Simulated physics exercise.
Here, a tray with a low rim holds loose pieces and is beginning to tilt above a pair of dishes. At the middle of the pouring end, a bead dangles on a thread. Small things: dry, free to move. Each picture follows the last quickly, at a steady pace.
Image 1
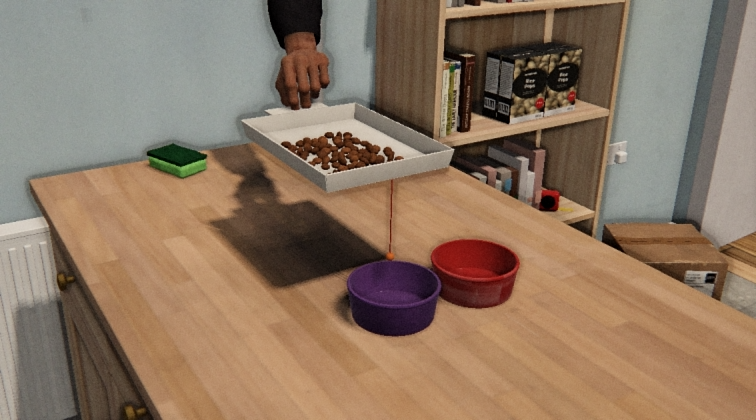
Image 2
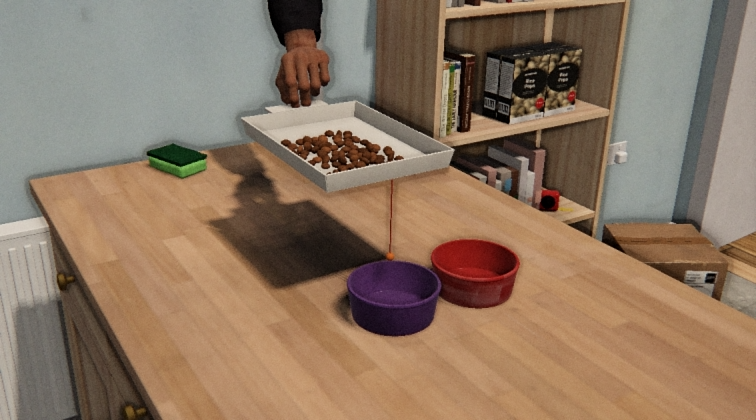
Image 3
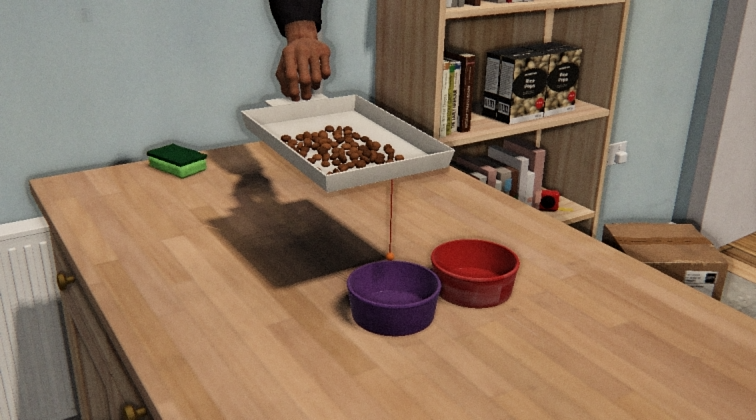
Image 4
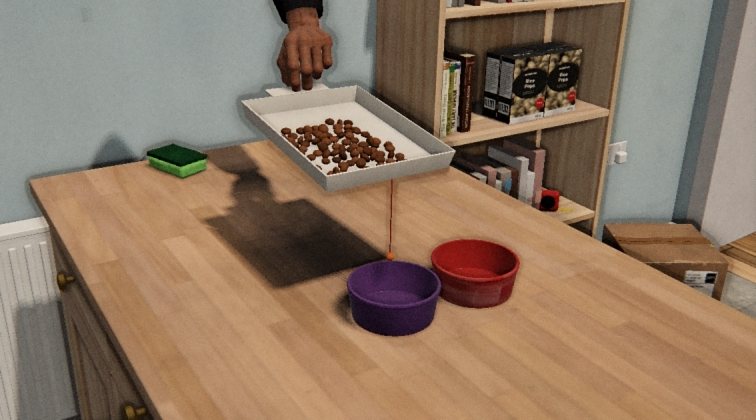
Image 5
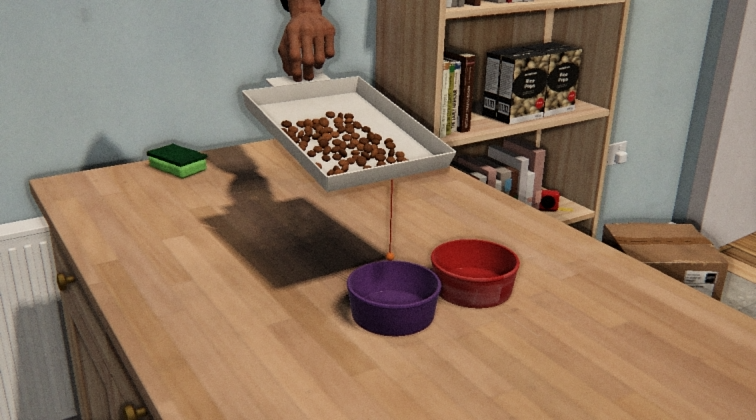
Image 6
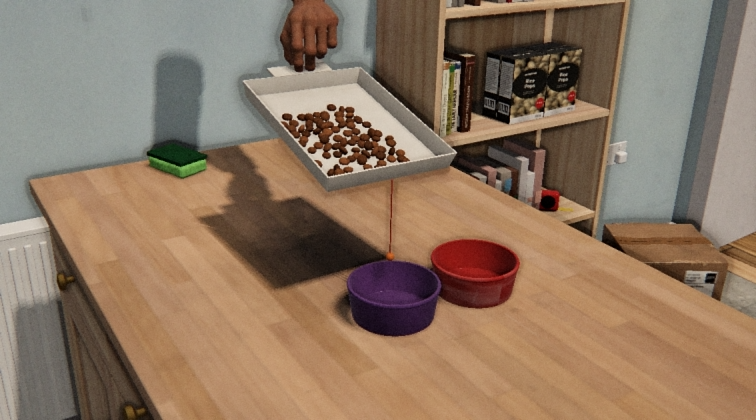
Room with a wooden table, a hand gradually tilting a white tray of brown kibble above purple and red bowls.
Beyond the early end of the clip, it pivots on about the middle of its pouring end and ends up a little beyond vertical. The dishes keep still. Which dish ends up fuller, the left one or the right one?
The left one.
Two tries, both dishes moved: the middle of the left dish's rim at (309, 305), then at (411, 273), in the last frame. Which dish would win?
The first try: The right one. The second: The left-hand dish.
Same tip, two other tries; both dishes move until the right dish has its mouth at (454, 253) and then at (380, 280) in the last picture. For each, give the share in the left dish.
In the first position around 20 percent, in the second around 0 percent.
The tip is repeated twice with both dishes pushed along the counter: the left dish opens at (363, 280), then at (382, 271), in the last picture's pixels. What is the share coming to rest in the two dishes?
About 40 % and 10 %.
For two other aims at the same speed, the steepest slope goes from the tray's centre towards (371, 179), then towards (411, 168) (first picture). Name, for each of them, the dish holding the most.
Try 1: The left-side dish; try 2: The right-side dish.
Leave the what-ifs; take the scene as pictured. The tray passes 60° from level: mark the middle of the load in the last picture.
Load centre: Approx. (378, 153).
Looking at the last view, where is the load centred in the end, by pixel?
Centre at rest: Close to (423, 311).
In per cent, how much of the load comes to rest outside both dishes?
Estimated share: About 40 %.
Soon after the last picture, tray tipped steeply; all on the tray.
A little later, tray tipped right over; about half on the tray; a small part in the left dish; a small part in the right dish; a stray few outside both; about a quarter in the air.
Later still, tray tipped past a quarter turn; about half in the left dish; about a quarter in the right dish; about a third outside both.
At rest, tray tipped past a quarter turn; about half in the left dish; about a quarter in the right dish; about a third outside both.
